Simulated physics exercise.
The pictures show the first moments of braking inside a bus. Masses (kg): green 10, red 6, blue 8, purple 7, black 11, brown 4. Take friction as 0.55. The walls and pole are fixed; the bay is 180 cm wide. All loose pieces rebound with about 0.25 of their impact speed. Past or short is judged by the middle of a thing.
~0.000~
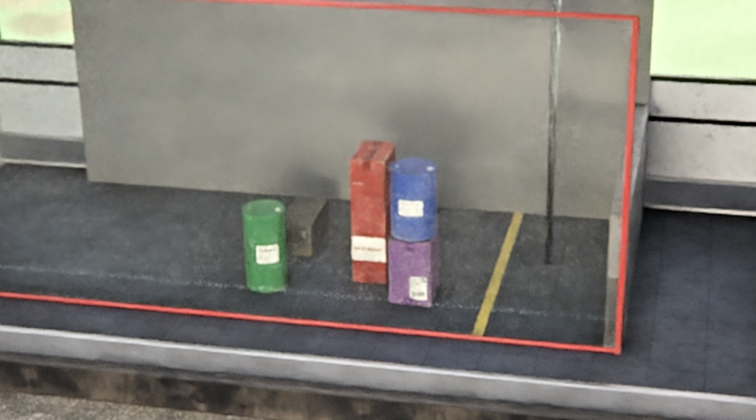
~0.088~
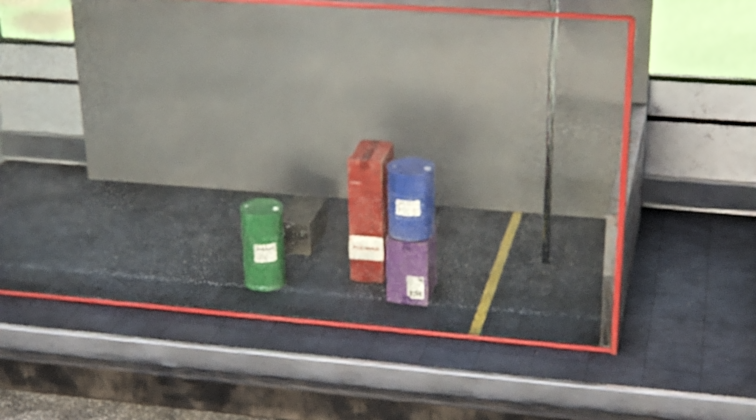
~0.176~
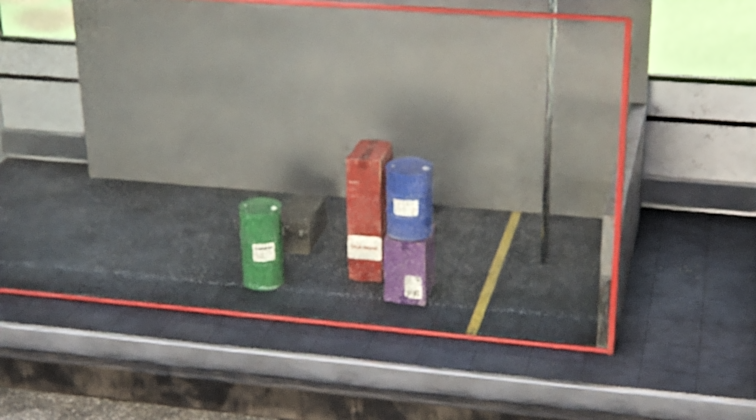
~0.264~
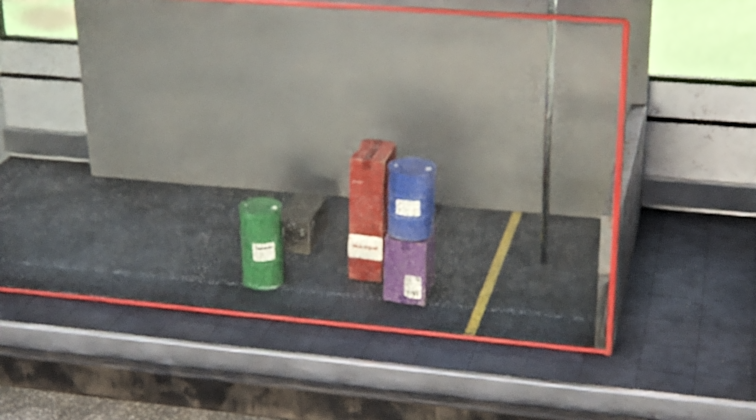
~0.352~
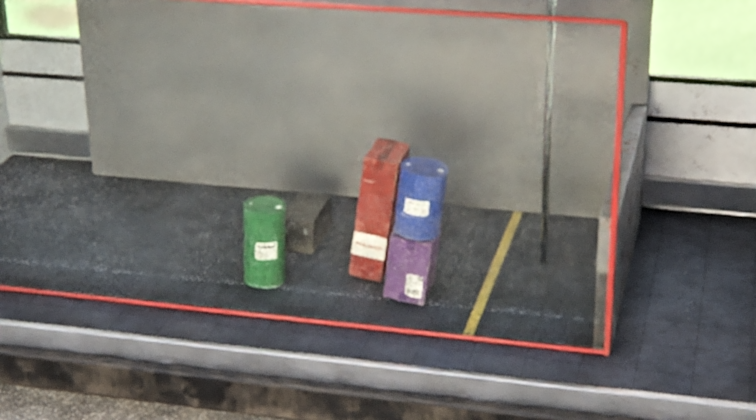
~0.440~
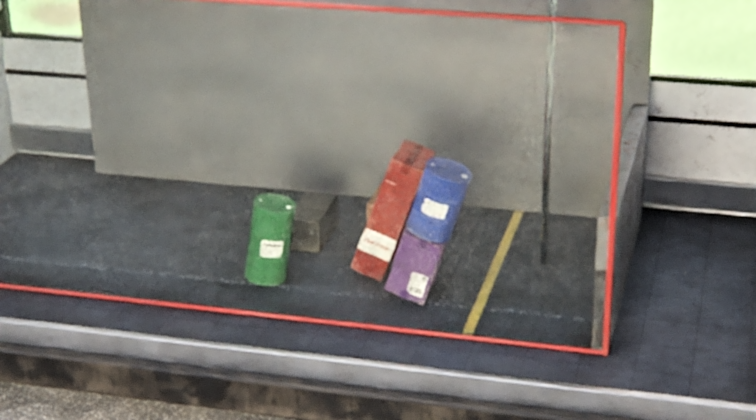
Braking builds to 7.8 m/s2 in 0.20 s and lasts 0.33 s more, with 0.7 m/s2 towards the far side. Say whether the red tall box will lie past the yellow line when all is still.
The red tall box ends beyond the yellow line.
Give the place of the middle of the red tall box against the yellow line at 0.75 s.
Some 5 cm short of it.
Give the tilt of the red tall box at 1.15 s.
It is tilted some 90°.
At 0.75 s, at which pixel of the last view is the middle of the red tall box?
Near (486, 244).
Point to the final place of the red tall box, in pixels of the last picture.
At about (520, 247).
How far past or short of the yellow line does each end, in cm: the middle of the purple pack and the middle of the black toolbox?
Purple pack 0 short, black toolbox 90 short.
After 0.75 s the red tall box is 4 cm short of the yellow line, tilted 90°, near (486, 244) in the last picture's view; the brown carton 42 cm short of the yellow line, tilted 0°.
After 1.15 s the red tall box is 16 cm past the yellow line, tilted 90°, near (520, 247) in the last picture's view; the brown carton 35 cm short of the yellow line, tilted 0°.
After 1.65 s the red tall box is 16 cm past the yellow line, tilted 90°, near (520, 247) in the last picture's view; the brown carton 35 cm short of the yellow line, tilted 0°.
By 1.9 s, green drum stops short of the yellow line; red tall box crosses the yellow line; black toolbox stops short of the yellow line; brown carton stops short of the yellow line.
